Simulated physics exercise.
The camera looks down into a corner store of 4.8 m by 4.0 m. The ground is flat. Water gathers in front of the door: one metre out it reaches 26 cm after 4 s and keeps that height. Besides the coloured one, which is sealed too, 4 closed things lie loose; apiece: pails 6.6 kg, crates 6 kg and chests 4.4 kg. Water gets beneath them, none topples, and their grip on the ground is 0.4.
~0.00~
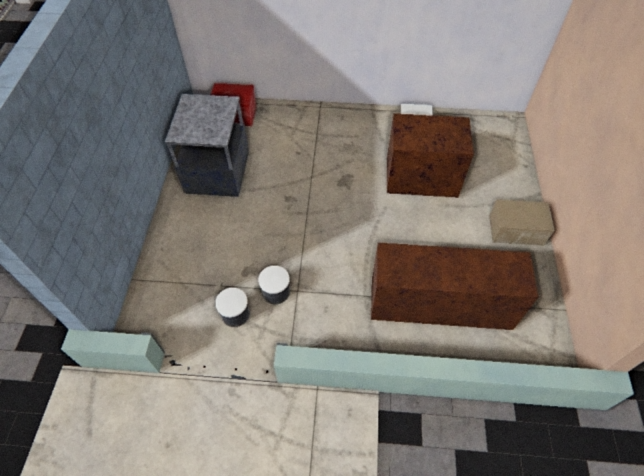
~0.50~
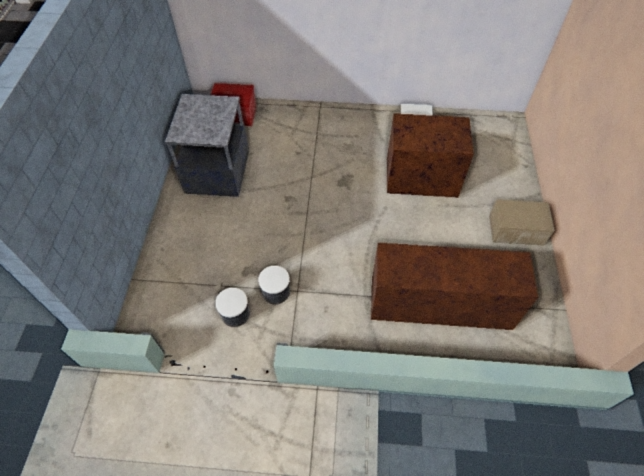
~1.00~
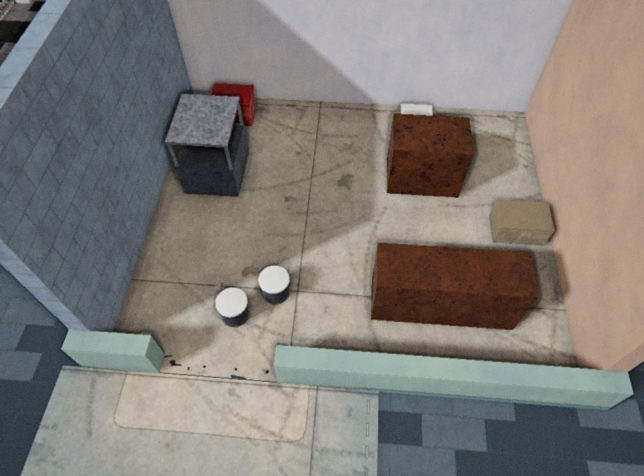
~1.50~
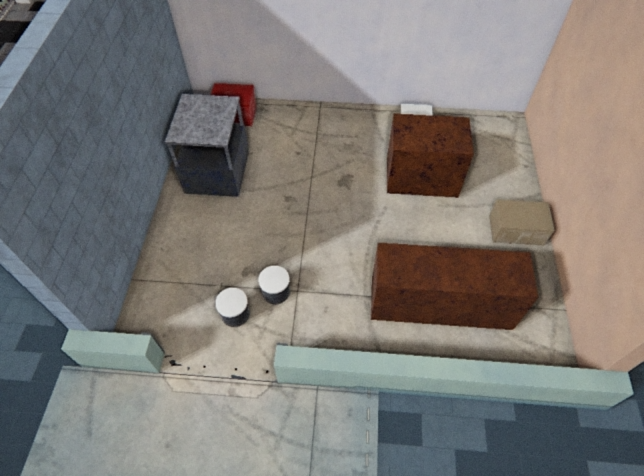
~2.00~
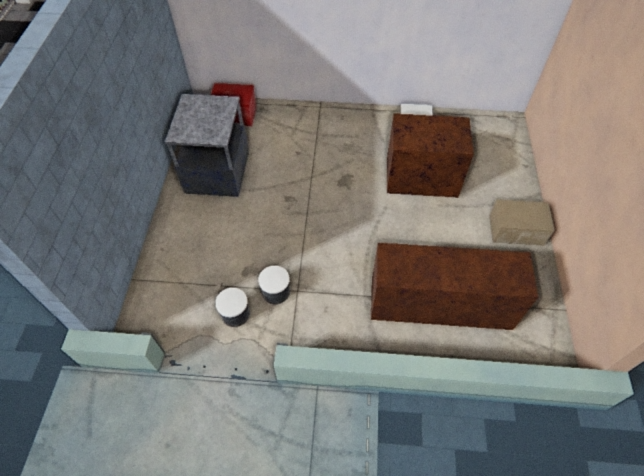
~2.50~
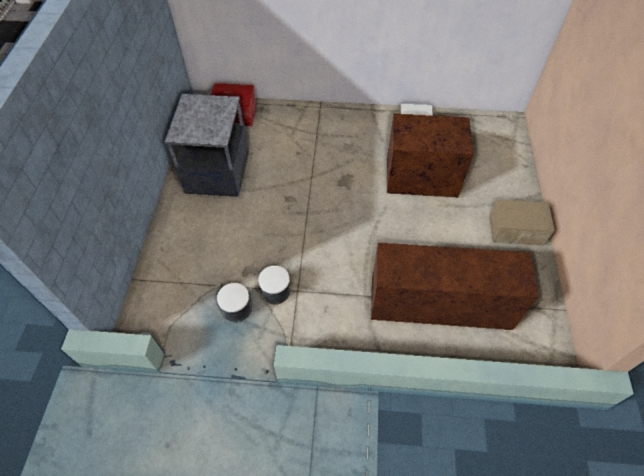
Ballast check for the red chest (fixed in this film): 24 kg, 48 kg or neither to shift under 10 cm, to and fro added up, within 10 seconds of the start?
I expect that only the larger load is enough.
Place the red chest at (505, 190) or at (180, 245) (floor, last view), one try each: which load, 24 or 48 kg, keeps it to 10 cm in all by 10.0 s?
In turn: It takes the larger; only the larger holds.
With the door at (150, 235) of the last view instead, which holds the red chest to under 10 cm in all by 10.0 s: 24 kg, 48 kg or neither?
Then the lower weight is enough.
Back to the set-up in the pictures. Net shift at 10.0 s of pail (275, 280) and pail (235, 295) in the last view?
In that order: 400 cm, 250 cm.
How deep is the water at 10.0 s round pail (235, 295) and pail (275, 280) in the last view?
About 13 and 17 cm.
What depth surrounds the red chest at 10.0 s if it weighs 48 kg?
About 14 cm.
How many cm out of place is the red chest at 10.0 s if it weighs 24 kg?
About 30 cm.
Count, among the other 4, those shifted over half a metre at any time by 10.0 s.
That makes 4.
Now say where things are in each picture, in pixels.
The red chest at (231, 94), on the bottom; 0.0 m2 under water; 0 of 5 have shifted, in the first picture.
The red chest at (231, 94) rests on the ground; water covers 0.0 m2; 0 of 5 have shifted, in the second picture.
The red chest at (231, 94), on the bottom; water covers 0.0 m2; 0 of 5 have shifted, in the third picture.
The red chest at (231, 94), on the bottom; 0.0 m2 under water; 0 of 5 have shifted, in the fourth picture.
The red chest at (231, 94), on the bottom; 0.1 m2 under water; 0 of 5 have shifted, in the fifth picture.
The red chest at (231, 94) rests on the ground; 0.6 m2 under water; 1 of 5 have shifted, in the sixth picture.
After 3.5 s the red chest would be 0 cm from its start with 24 kg and 0 cm from its start with 48 kg; 0 cm of water round it then.
After 4.5 s the red chest would be 0 cm from its start with 24 kg and 0 cm from its start with 48 kg; 0 cm of water round it then.
After 7.0 s the red chest would be 1 cm from its start with 24 kg and 0 cm from its start with 48 kg; 9 cm of water round it then.
After 10.0 s the red chest would be 26 cm from its start with 24 kg and 0 cm from its start with 48 kg; 14 cm of water round it then.
